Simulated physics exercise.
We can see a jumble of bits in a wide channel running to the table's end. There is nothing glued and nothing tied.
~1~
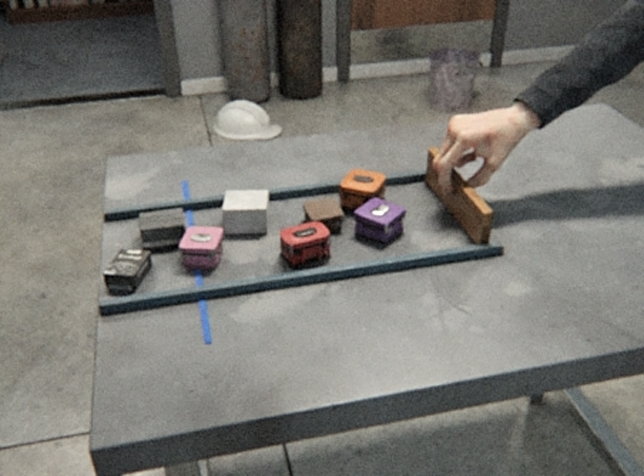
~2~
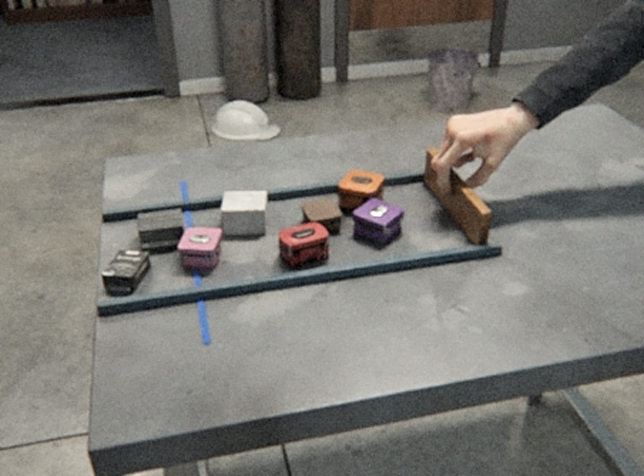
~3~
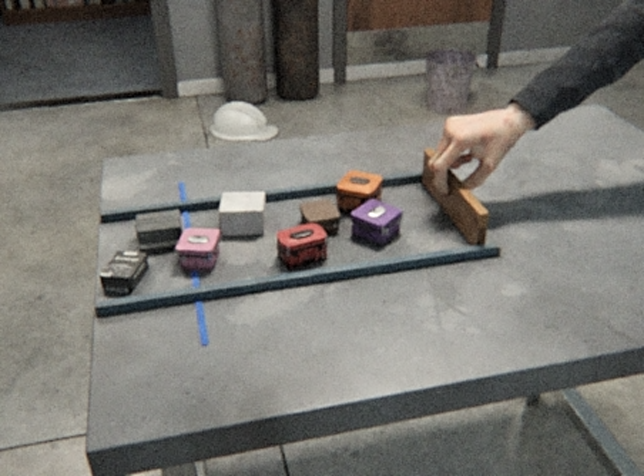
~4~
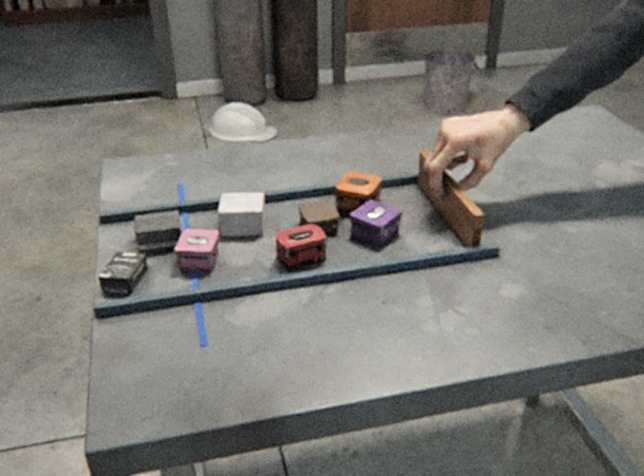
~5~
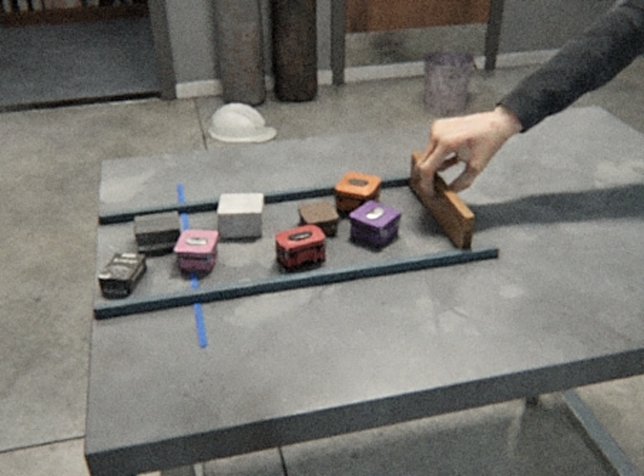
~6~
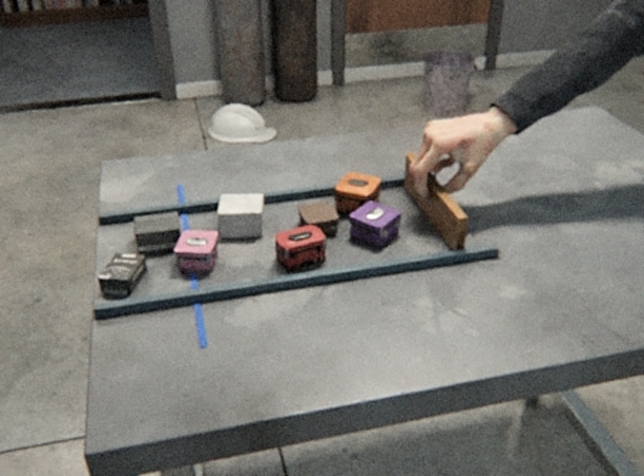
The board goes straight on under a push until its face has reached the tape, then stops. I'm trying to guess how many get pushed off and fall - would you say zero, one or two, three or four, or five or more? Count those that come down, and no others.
Missing from the table at the end: One or two.
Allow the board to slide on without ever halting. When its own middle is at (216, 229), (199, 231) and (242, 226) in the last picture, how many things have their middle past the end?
In order of the places given, that's 0, 1 and 0.
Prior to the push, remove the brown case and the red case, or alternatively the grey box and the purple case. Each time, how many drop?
Result, first then second: 1, 1.
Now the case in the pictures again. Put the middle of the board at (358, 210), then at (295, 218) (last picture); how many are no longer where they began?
First position 3; second position 5.
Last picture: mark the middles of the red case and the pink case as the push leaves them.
(140, 284), and the other (119, 265).
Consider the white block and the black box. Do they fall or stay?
Result - white block retained, black box fallen.
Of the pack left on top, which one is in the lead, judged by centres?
It would be the grey box, I'd say.
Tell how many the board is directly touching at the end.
At rest, 2 are in contact.
Early on, none off yet; black box at rest near (123, 273); grey box at rest near (158, 233); pink case at rest near (198, 252).
A while later, none off yet; black box at rest near (123, 273); grey box travelled a little near (144, 236); pink case moving near (190, 255).
Finally, the number that fall off is one or two; lost, black box.
